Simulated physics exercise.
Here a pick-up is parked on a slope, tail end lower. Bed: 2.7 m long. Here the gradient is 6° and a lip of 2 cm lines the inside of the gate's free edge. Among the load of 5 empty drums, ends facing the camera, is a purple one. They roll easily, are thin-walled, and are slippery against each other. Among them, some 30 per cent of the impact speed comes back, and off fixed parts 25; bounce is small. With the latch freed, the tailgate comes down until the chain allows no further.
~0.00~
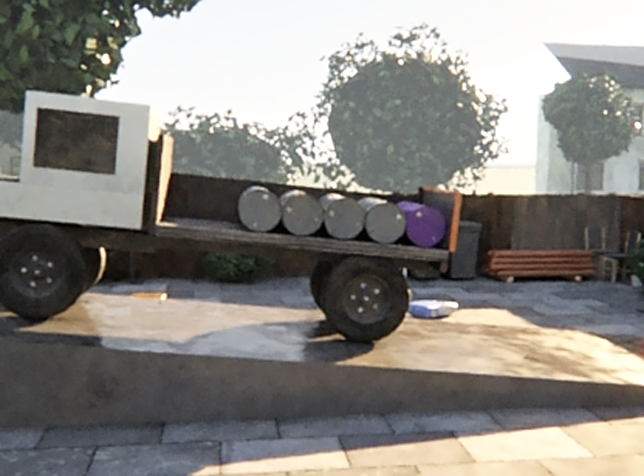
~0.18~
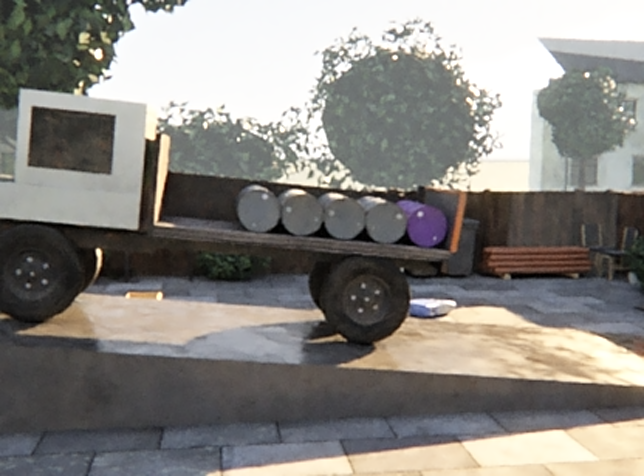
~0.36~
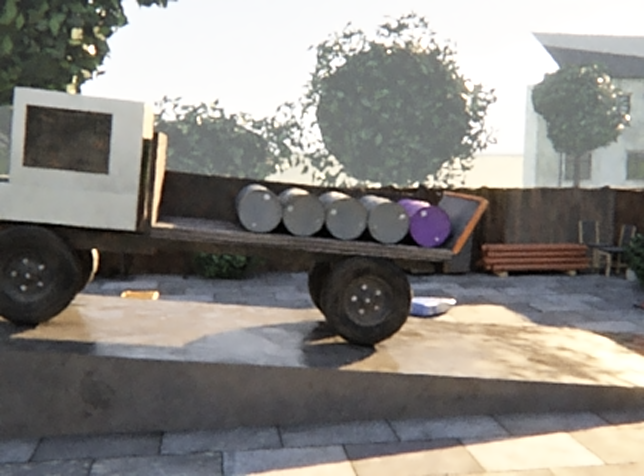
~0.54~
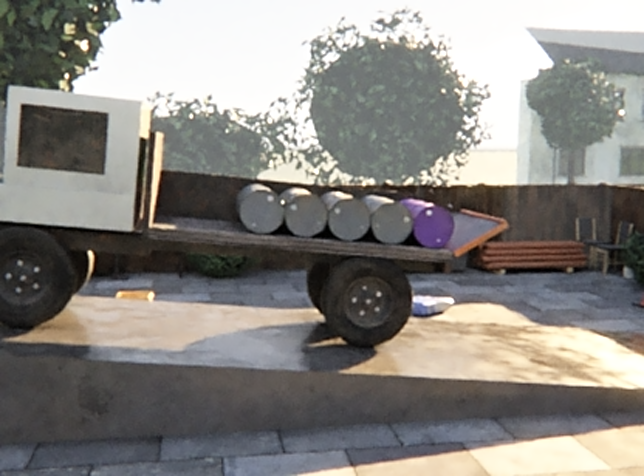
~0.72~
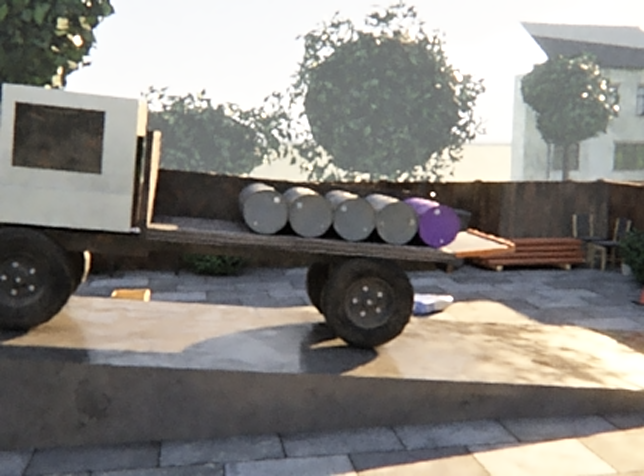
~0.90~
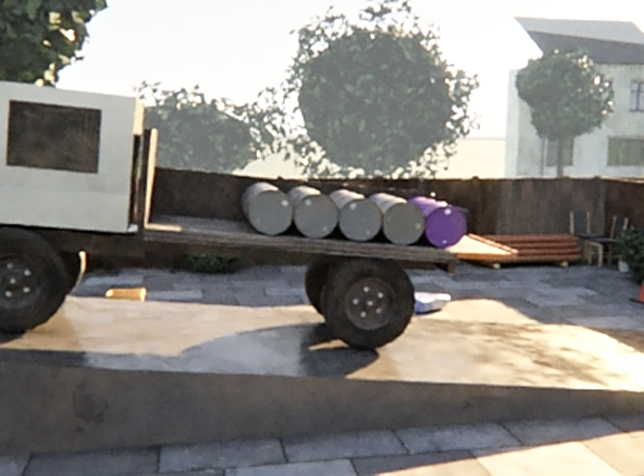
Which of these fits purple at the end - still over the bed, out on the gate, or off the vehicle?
At the end, purple is off the vehicle.
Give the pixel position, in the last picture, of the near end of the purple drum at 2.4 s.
At about (524, 232).
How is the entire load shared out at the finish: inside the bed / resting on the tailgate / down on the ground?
That gives 0, then 0, then 5.
After 1.6 s, purple is on the gate, 25 cm past the hinge, rolling right; 0 gone off the back.
After 2.4 s, purple is dropping off the gate; 1 gone off the back.
At rest (7.7 s), purple is out on the ground; 5 gone off the back.
